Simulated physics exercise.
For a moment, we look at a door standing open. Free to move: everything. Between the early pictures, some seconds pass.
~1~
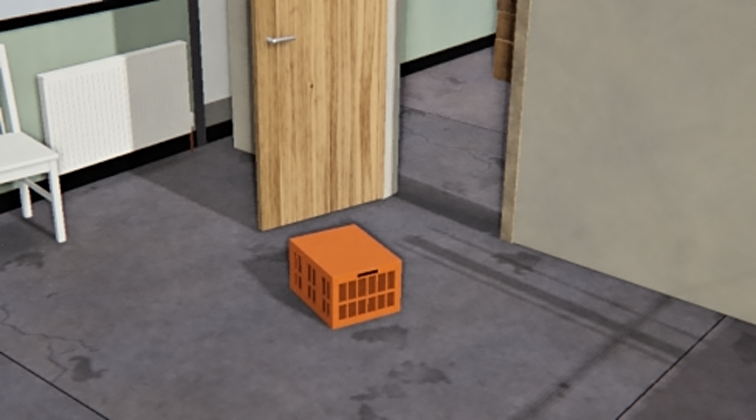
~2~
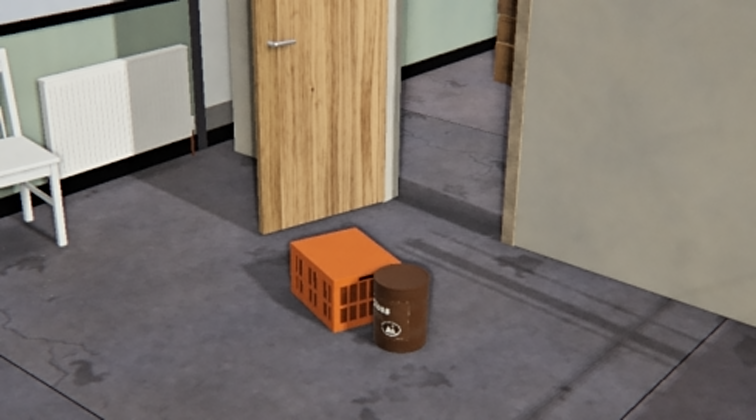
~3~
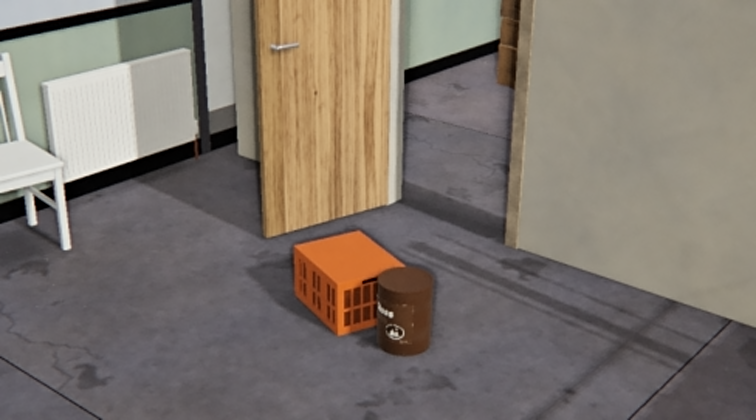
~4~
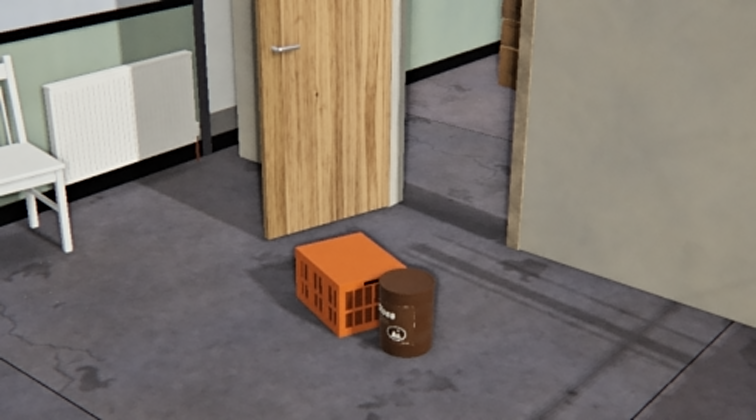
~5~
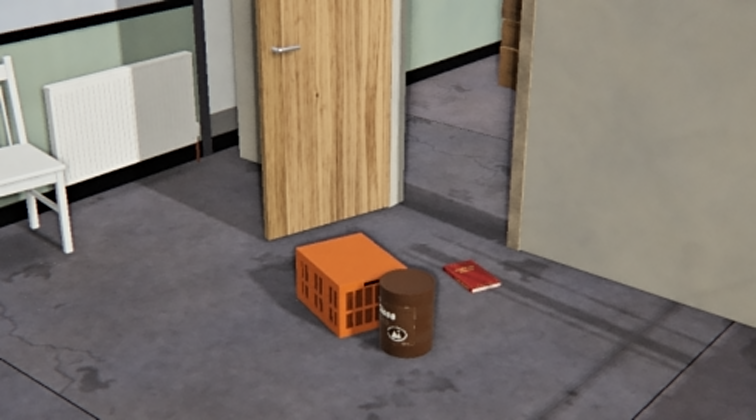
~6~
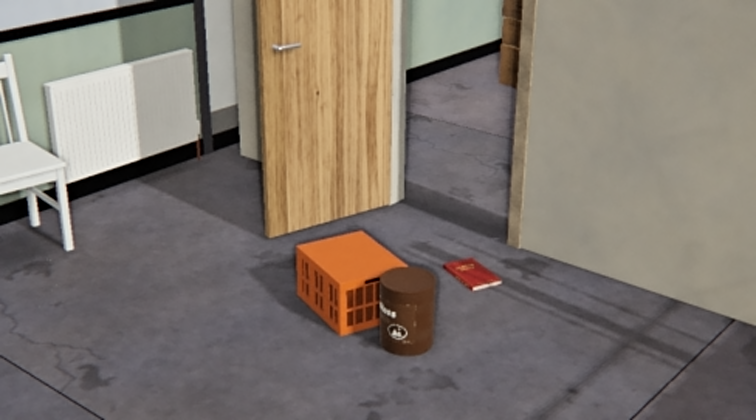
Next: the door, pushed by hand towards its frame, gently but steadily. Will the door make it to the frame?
The door meets its frame.
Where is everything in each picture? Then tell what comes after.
Door wide open and still; orange crate (344, 275), in the first frame.
Door wide open and still; orange crate (345, 278); brown pail (401, 308), in the second frame.
Door wide open and still; orange crate (349, 281); brown pail (405, 311), in the third frame.
Door wide open and still; orange crate (351, 283); brown pail (406, 313), in the fourth frame.
Door wide open and still; orange crate (351, 283); brown pail (407, 313), in the fifth frame.
Door wide open and still; red book (472, 274); orange crate (351, 281), in the sixth frame.
Then, 0.70 s after the last picture, door 88° open.
Then, 1.30 s after the last picture, door 58° open.
Then, 1.70 s after the last picture, door 35° open.
Then, 2.10 s after the last picture, door 11° open.
At rest, door 0° open; all 3 in place. Seen from the same camera at the end, red book near (472, 274).
